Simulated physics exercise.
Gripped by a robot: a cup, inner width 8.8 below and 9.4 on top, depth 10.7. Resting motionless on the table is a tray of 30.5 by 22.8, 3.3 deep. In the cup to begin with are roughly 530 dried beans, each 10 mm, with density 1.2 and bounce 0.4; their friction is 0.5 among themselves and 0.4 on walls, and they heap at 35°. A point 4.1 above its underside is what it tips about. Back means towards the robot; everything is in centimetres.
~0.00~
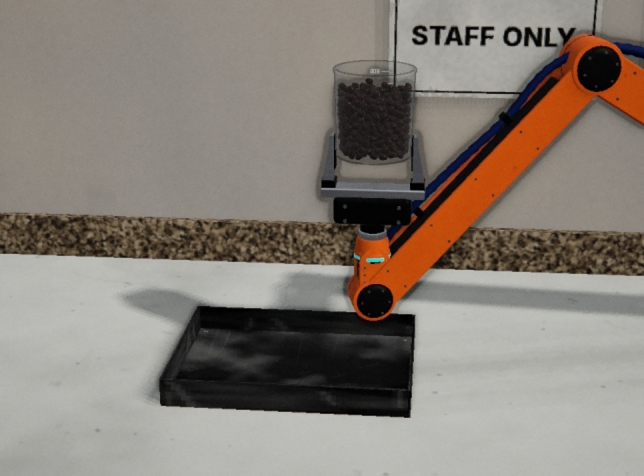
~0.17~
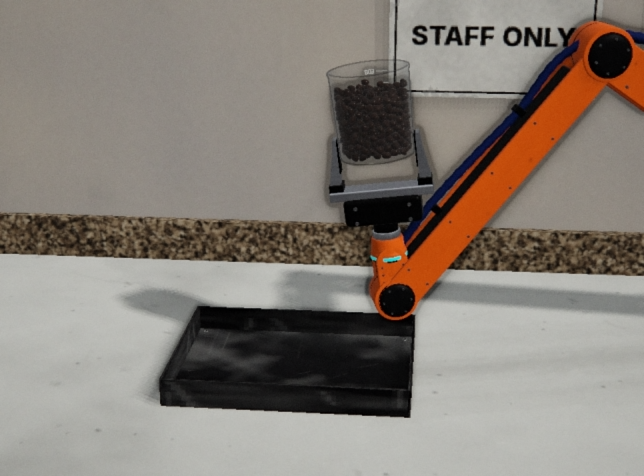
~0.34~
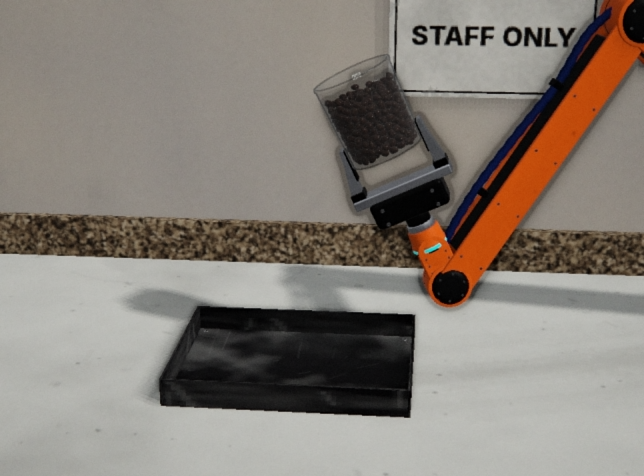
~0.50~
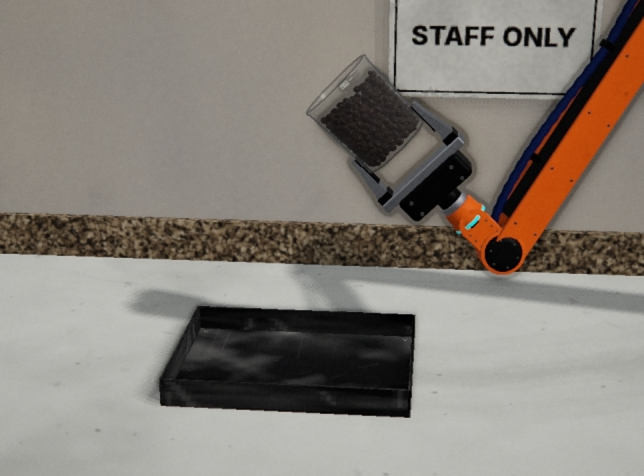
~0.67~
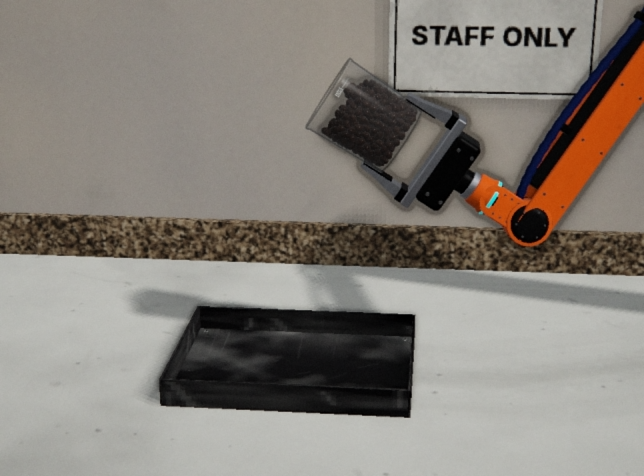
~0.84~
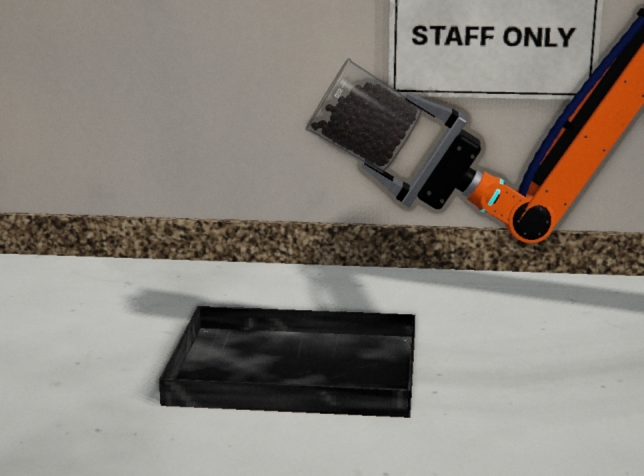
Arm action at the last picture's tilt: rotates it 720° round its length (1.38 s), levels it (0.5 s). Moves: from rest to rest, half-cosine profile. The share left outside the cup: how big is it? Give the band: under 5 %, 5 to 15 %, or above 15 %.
The band is under 5 %.
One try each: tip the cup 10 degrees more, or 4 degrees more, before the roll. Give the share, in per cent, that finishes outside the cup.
Some 10 and 0 per cent.
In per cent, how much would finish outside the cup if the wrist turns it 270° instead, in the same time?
Roughly 0 %.
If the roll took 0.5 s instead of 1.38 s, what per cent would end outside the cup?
That would give near 0 in a hundred.
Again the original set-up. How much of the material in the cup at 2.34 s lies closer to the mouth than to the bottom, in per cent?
35 %, roughly.
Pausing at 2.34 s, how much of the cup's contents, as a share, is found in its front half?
Around 55 %.
After 1.59 s, tipped 59°, highest piece 40 above the table; 526 in the cup, 1 in flight or on a rim.
After 2.34 s, tipped 50°, highest piece 39 above the table; 524 in the cup, 3 in the tray.
After 2.92 s, upright, highest piece 40 above the table; 524 in the cup, 3 in the tray.
After 3.62 s, upright, highest piece 40 above the table; 524 in the cup, 3 in the tray.
At rest, 524 in the cup, 3 in the tray. That is 1 % outside the cup.
